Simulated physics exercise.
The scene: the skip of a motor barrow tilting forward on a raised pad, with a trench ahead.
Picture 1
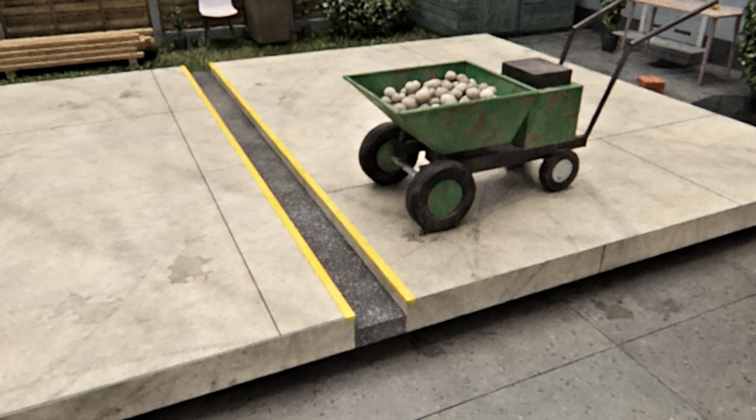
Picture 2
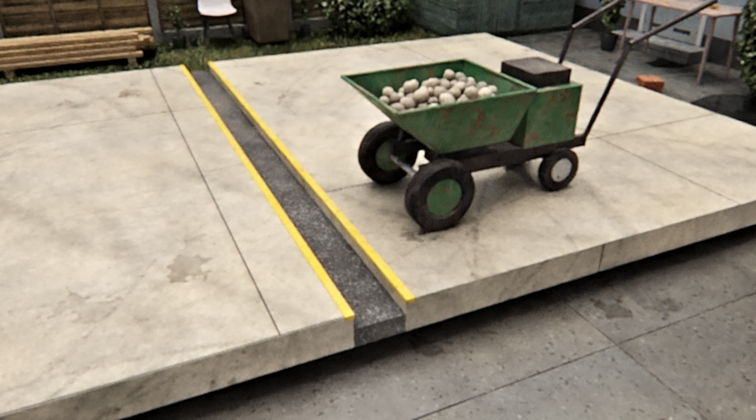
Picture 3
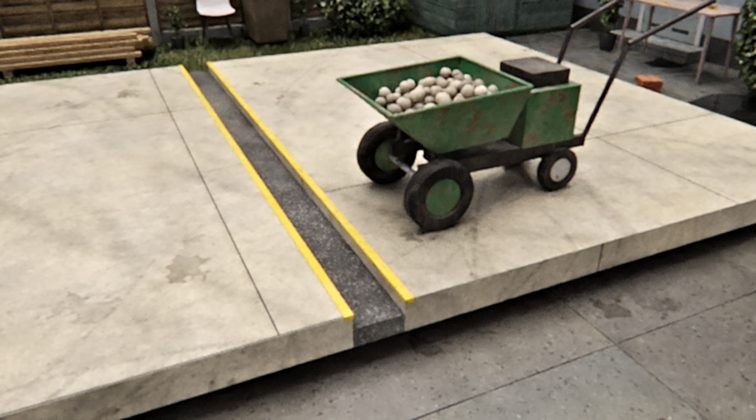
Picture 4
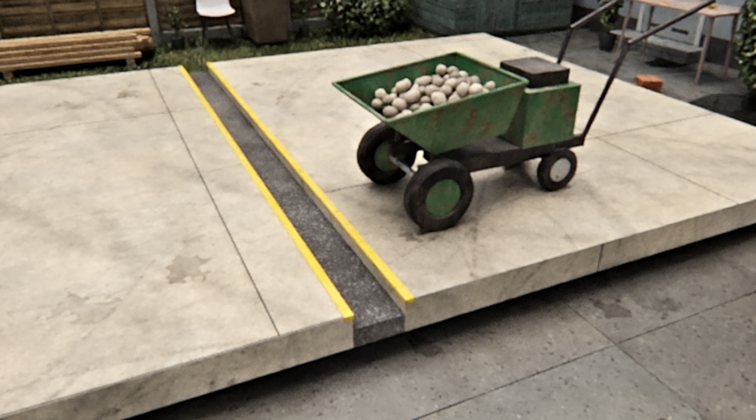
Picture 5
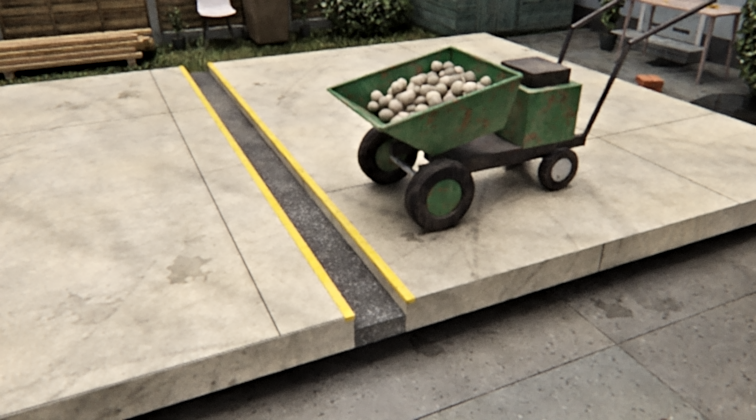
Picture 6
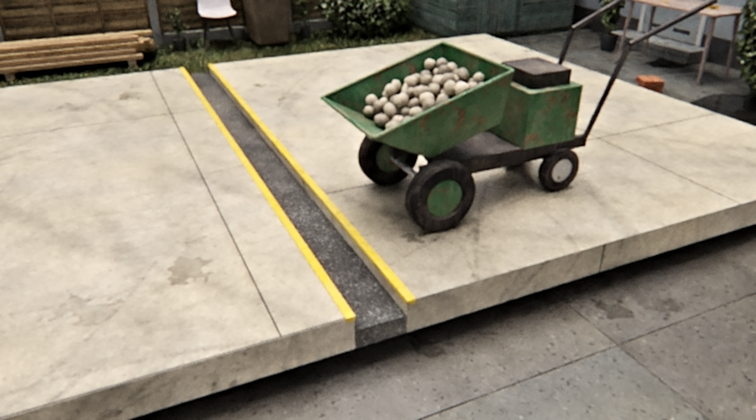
The green skip of a motor barrow, loaded with river pebbles, started out level and slowly tilted forward to the left, while its wheels stayed still on the raised pad beside a narrow, yellow-edged trench.
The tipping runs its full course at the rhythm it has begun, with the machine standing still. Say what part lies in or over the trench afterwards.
The trench takes only the smaller part.
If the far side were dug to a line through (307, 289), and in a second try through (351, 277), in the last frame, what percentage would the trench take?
First some 60, then 10 per cent.
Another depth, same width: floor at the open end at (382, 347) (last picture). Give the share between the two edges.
Close to 60 per cent.
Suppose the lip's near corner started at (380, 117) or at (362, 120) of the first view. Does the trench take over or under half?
First the smaller part, then below a half.
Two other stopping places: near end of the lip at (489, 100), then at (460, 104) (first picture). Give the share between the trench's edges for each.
Roughly 20 per cent, and 40 per cent.
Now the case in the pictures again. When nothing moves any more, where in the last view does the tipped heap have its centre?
At about (298, 222).
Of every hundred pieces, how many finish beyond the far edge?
Close to 30 per cent.
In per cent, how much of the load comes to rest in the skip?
Close to 35 per cent.
Soon after the last picture, skip tipped steeply; all in the skip.
A little later, skip tipped right over; about two thirds in the skip; about a quarter in or heaped over the trench; a small part beyond it; a stray few falling.
Later still, skip tipped right over; about a third in the skip; about a third in or heaped over the trench; about a third beyond it.
At rest, skip tipped right over; about a third in the skip; about a third in or heaped over the trench; about a third beyond it.
